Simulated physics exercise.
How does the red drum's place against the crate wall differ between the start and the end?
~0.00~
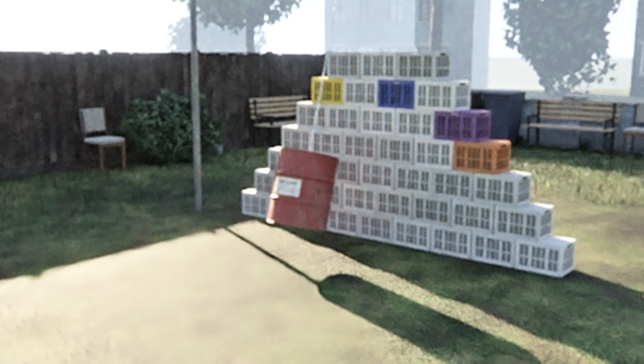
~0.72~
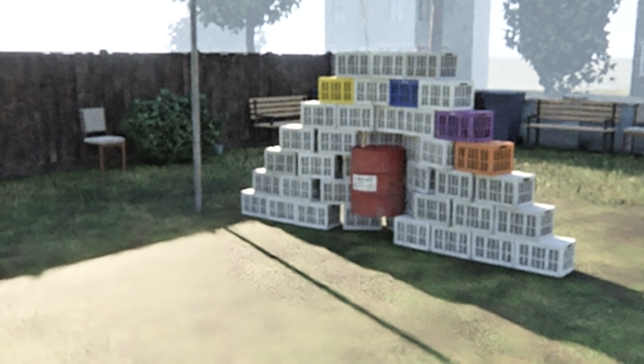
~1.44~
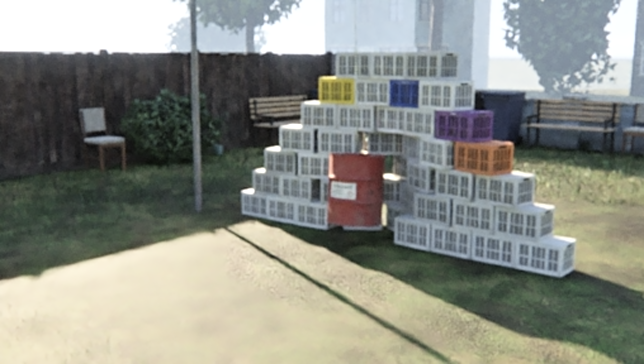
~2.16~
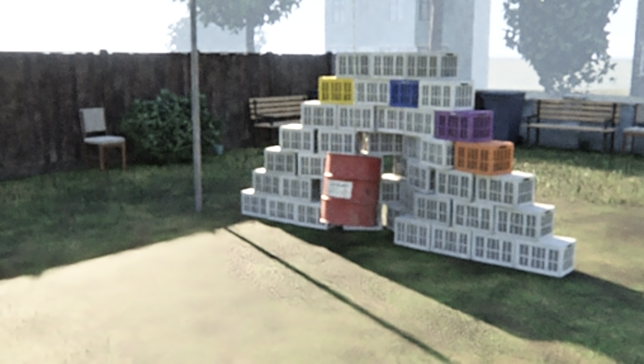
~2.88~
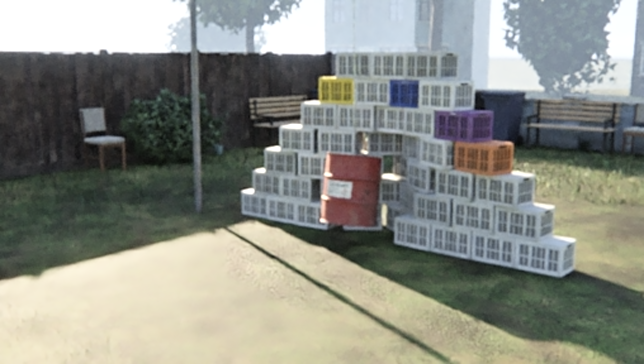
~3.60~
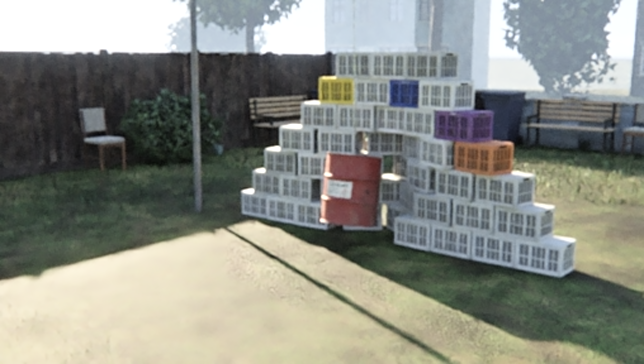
At the start the drum is in front of the lower left part of the wall, and at the end it is farther right, in the gap near the middle of the lower rows.
